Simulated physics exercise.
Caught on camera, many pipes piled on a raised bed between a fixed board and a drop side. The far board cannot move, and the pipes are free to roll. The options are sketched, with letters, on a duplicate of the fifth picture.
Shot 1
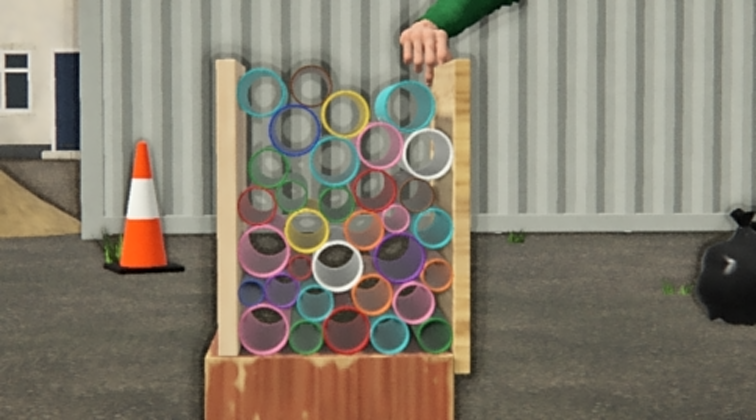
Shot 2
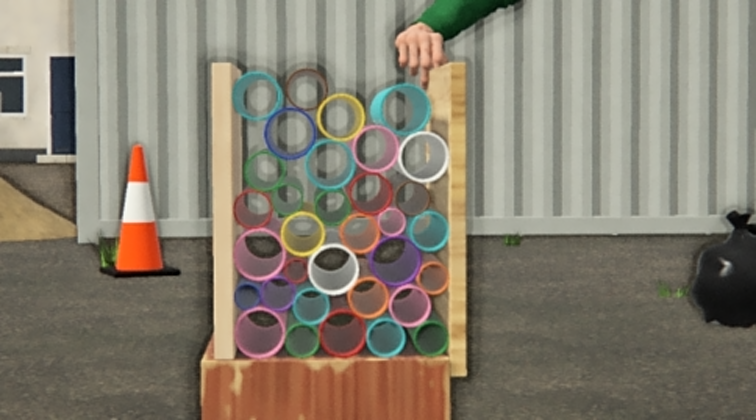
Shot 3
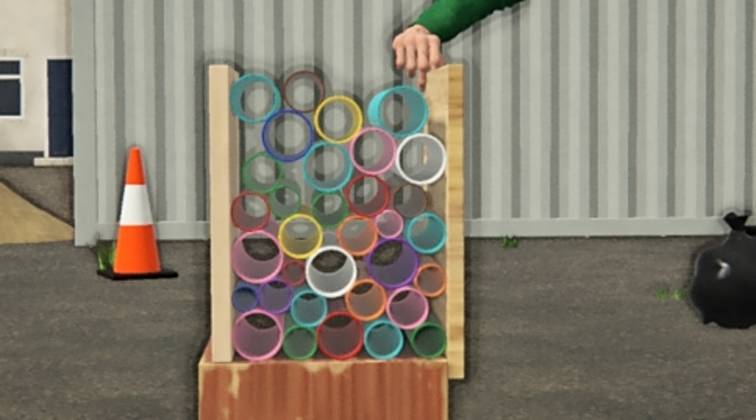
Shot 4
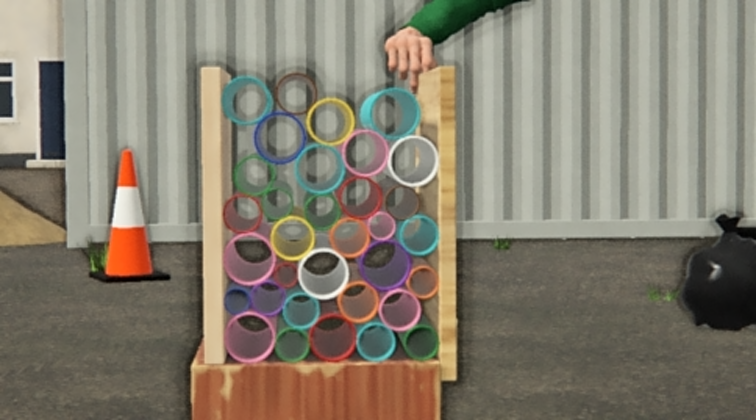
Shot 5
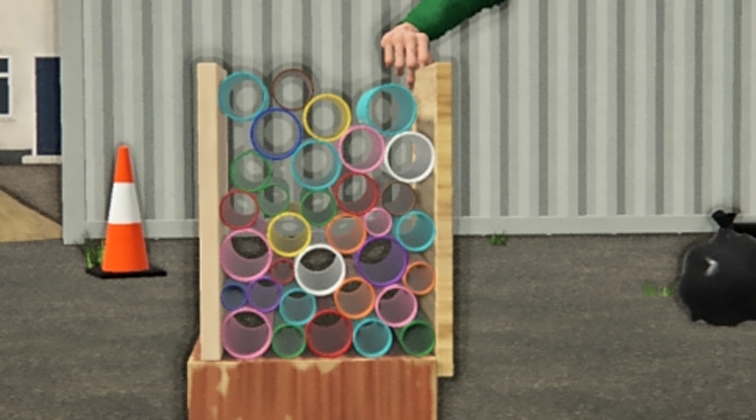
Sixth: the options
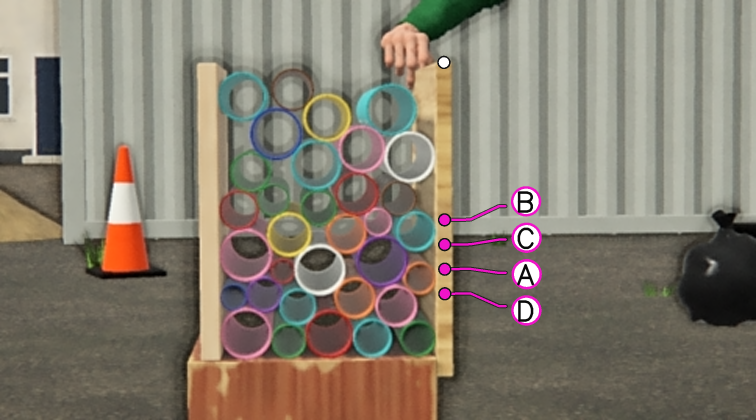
A hand in a green sleeve rests its fingers at the top of the right-hand wooden board in a paved yard, seen straight on from the front before a grey corrugated metal wall. Between two upright boards on a reddish-brown block sit stacked turquoise, pink, white, yellow and green pipes, with an orange-and-white cone left and a black bag right. The pipes and hand stay essentially still while the camera drifts slightly, shifting everything a little left.
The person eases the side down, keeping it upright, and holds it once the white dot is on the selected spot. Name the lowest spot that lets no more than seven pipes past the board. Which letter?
Slide it to C.
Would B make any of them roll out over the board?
Yes.
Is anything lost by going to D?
Yes, at D.
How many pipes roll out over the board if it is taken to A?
With A, ten.
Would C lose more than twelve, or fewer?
Fewer than twelve.
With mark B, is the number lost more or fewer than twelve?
At B, fewer than twelve.
On the copy, A at (445, 269); B at (445, 220); C at (445, 245); D at (445, 294); the white dot at (444, 63).
On C. First, top of the board (436, 139).
Then, top of the board (436, 226).
Finally, top of the board (436, 244), six out over the board.
By contrast, A more than seven out over the board; B six out over the board; D more than seven out over the board.
